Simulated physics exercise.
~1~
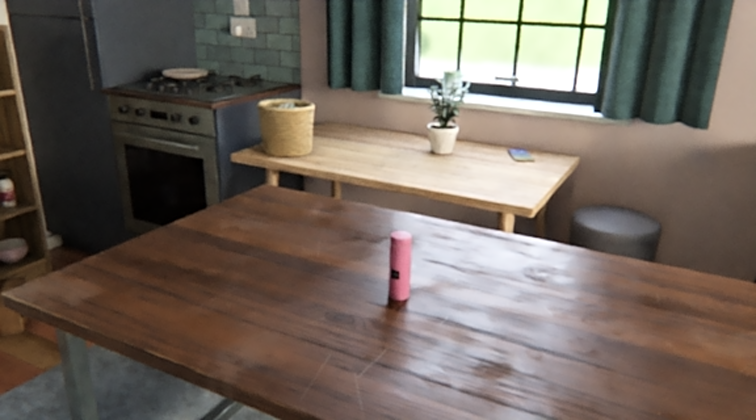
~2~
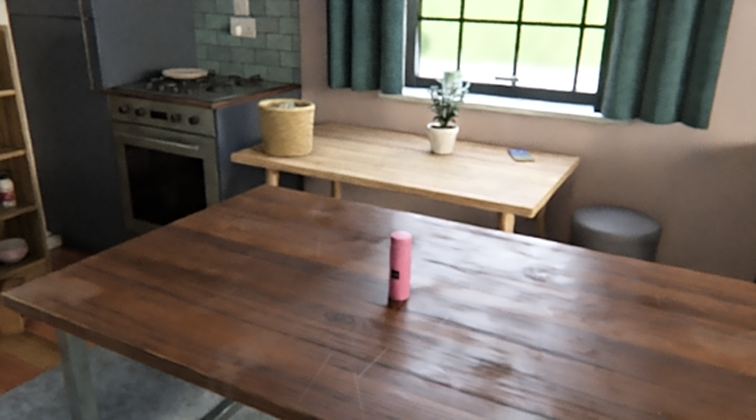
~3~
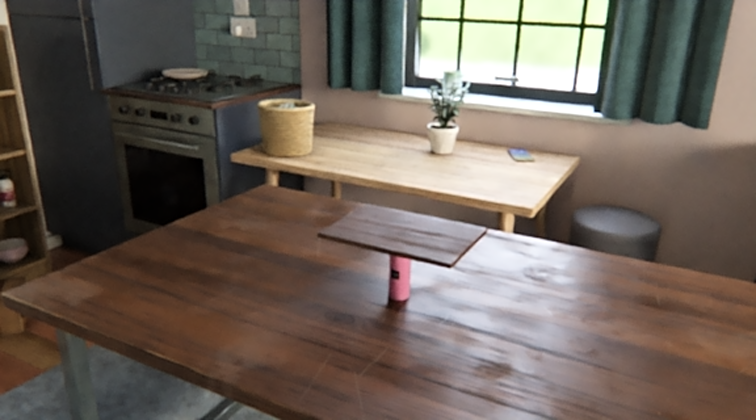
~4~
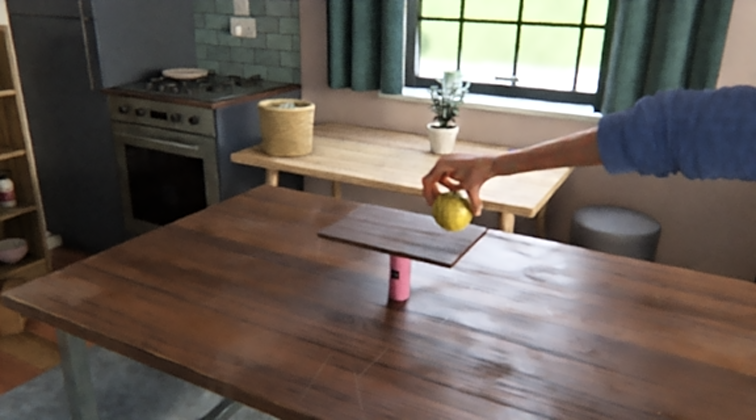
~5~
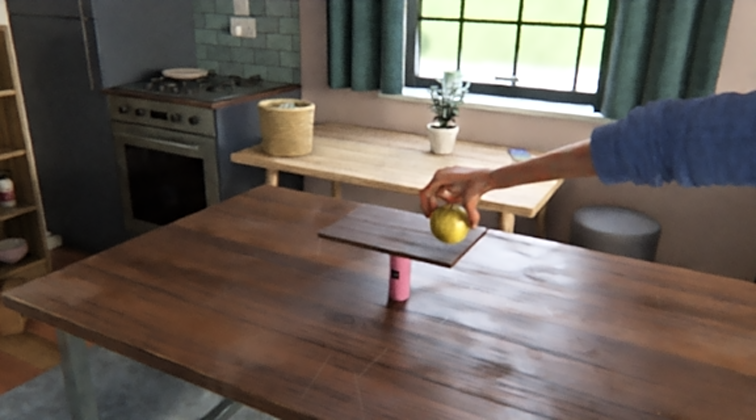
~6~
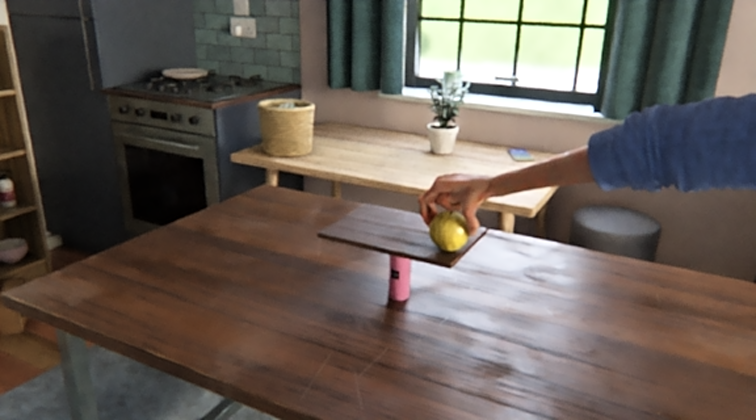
A hand lowers a yellow apple onto a brown board resting on a pink cylinder.
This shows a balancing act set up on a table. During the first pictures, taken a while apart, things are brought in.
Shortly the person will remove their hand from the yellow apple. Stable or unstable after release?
Unstable.
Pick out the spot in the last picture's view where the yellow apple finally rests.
Look around (459, 310) in the final frame.
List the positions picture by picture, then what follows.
In the first frame, the last thing is not in view yet.
In the second frame, the last thing is not in view yet.
In the third frame, the last thing is not in view yet; brown board (404, 233).
The fourth frame shows on its way; yellow apple (453, 211); brown board (404, 233).
The fifth frame shows on its way; yellow apple (450, 224); brown board (404, 233).
The sixth frame shows set down, still held; yellow apple (449, 231); brown board (404, 233).
Then, 0.30 s past the last view, yellow apple now fallen; brown board rocked 39° from its first pose.
Then, 0.50 s past the last view, brown board rocked 75° from its first pose.
Then, 0.90 s past the last view, brown board and pink shaker now fallen.
Then, 1.00 s past the last view, things are still on the move.
Finally, fallen, yellow apple, brown board and pink shaker. Final places as the last picture's camera would see them, yellow apple near (458, 310). The stack loses its balance.
